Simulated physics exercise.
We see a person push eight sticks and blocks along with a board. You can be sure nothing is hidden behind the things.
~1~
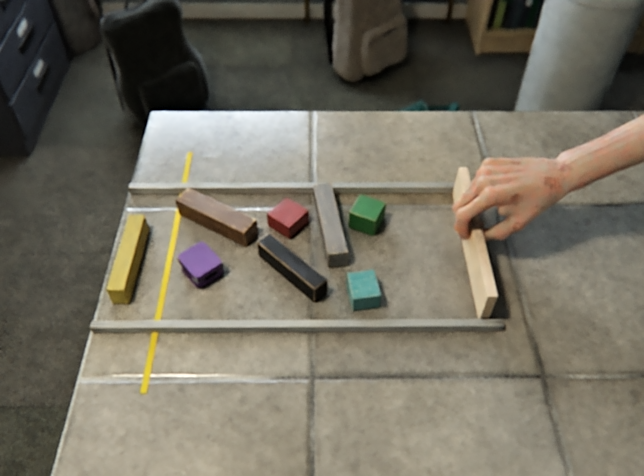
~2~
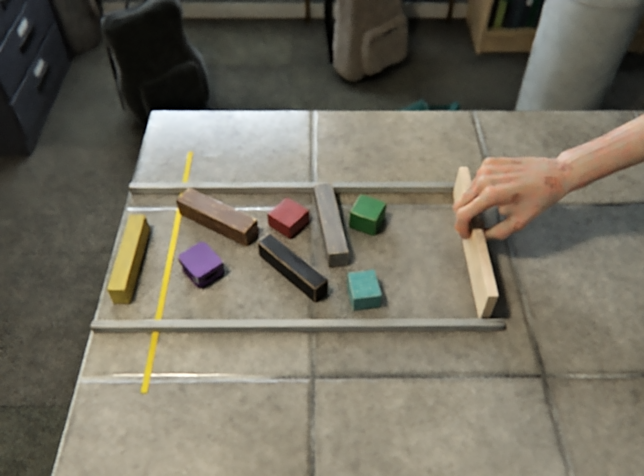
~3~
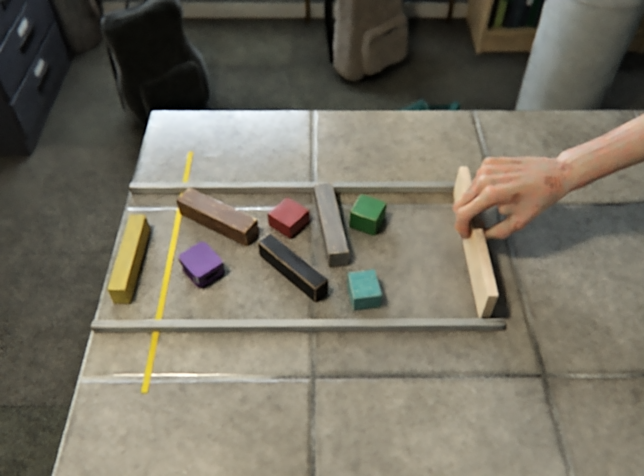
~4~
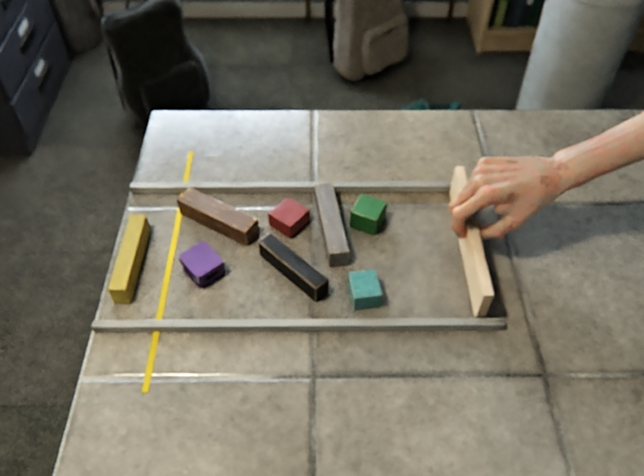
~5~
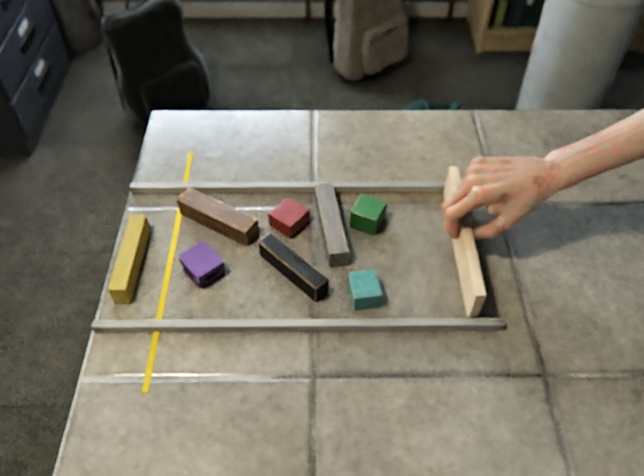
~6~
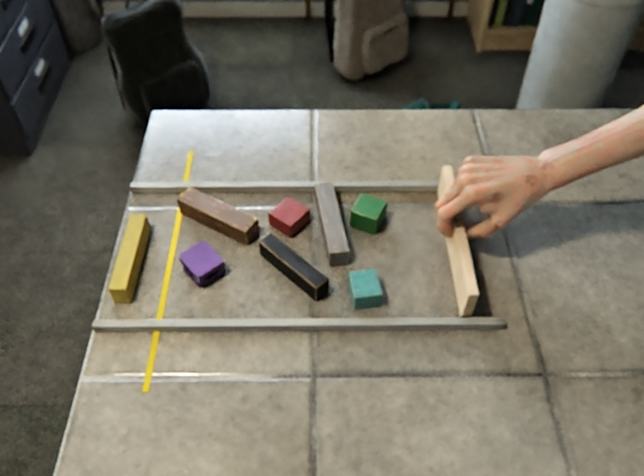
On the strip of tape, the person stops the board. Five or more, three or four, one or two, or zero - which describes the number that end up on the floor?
The board is going to sweep off three, or four.
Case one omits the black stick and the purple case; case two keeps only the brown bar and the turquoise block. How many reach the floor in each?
The number is 3 for the first case and 2 for the second.
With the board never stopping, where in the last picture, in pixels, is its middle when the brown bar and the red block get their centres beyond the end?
With the brown bar it sits around (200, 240), with the red block around (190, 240).
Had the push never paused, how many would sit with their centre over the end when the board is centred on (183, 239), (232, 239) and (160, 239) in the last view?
4, 0 and 4.
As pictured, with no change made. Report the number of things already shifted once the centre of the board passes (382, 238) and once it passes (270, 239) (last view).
I make it 1 at the first spot and 7 at the other.
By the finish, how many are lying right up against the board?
Count recorded: 2.
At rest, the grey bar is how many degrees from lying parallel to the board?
I'd estimate about 10 degrees.
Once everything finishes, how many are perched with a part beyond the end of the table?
1.
A little later, none off yet; yellow bar at rest near (131, 257); purple case at rest near (203, 265); brown bar at rest near (218, 216).
Next, none off yet; yellow bar at rest near (131, 257); purple case shifted about its own width near (178, 268); brown bar shifted a little near (176, 221).
When it is over, the number that fall off is three or four; down, red block, brown bar, purple case and yellow bar.
